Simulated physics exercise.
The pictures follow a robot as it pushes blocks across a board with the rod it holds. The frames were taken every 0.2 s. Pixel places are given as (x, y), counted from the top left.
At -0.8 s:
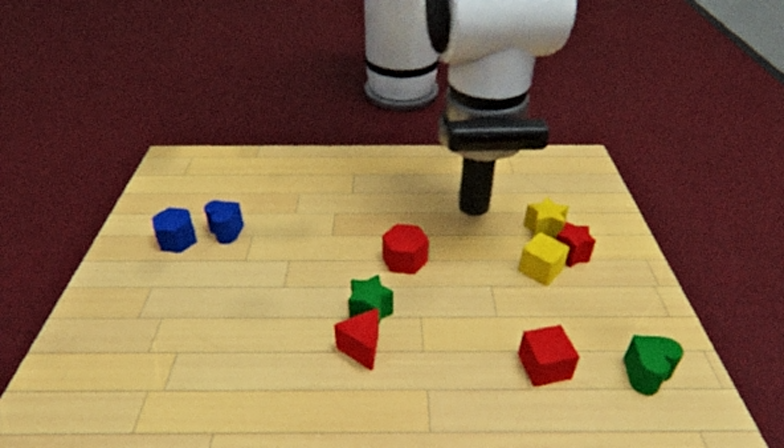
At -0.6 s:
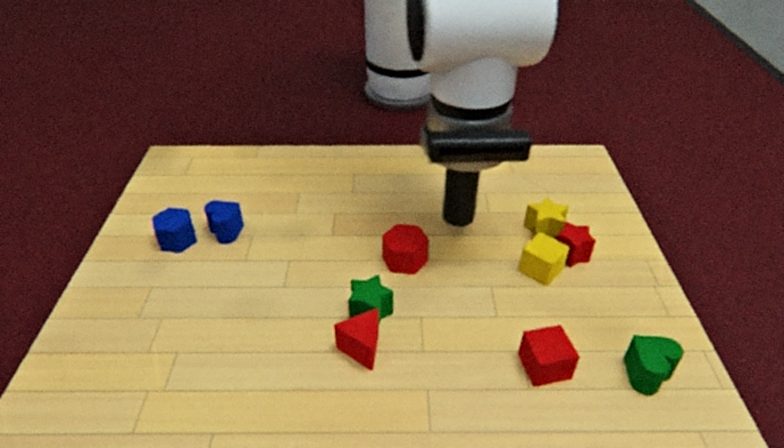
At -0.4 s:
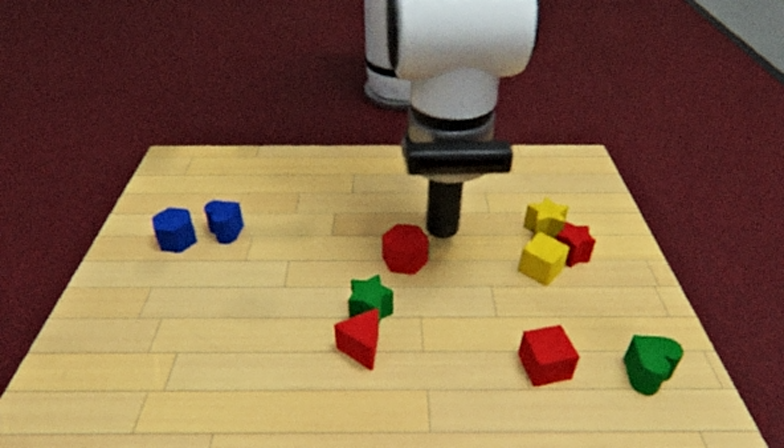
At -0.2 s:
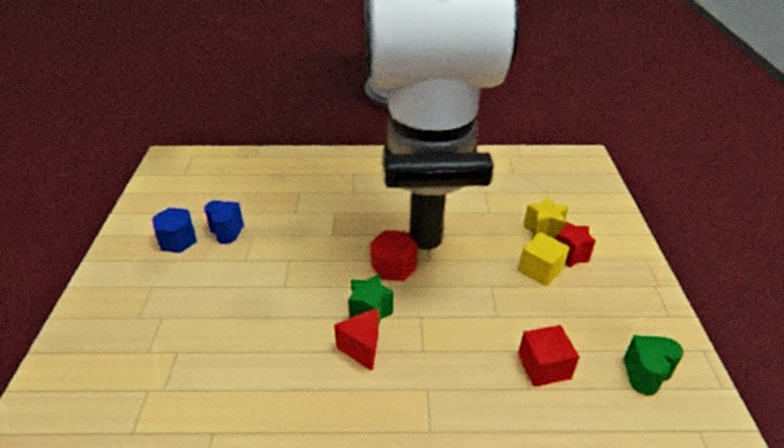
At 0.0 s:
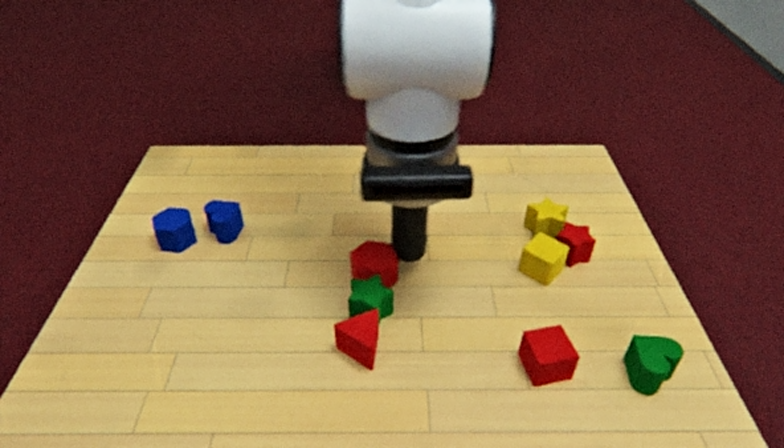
To begin with, a robot arm holds a dark rod upright over a wooden board, between a red hexagon and a cluster of yellow and red blocks. The rod moves left and toward the viewer, meets the hexagon, and pushes it a short way left, close behind the green star.
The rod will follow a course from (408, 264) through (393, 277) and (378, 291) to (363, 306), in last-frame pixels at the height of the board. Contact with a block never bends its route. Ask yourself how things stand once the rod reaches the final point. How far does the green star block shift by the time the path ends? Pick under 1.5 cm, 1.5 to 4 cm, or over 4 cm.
The shift is from 1.5 to 4 cm.
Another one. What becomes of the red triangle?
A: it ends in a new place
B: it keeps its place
It's A.
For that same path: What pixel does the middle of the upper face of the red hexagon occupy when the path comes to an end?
Its top middle: (325, 272).
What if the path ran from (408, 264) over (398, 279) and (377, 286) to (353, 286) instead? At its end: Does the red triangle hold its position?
My answer is yes.
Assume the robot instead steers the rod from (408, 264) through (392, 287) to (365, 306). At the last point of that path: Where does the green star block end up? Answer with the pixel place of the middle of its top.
I think it will end close to (345, 307).
What follows on the original path. Halfway along, rod at (385, 271); green star block at (366, 292), turned 15° anticlockwise; red hexagon at (344, 266).
At the end, rod at (363, 293); red triangle at (361, 336); green star block at (350, 309), turned 40° anticlockwise; red hexagon at (325, 272), turned 45° clockwise.
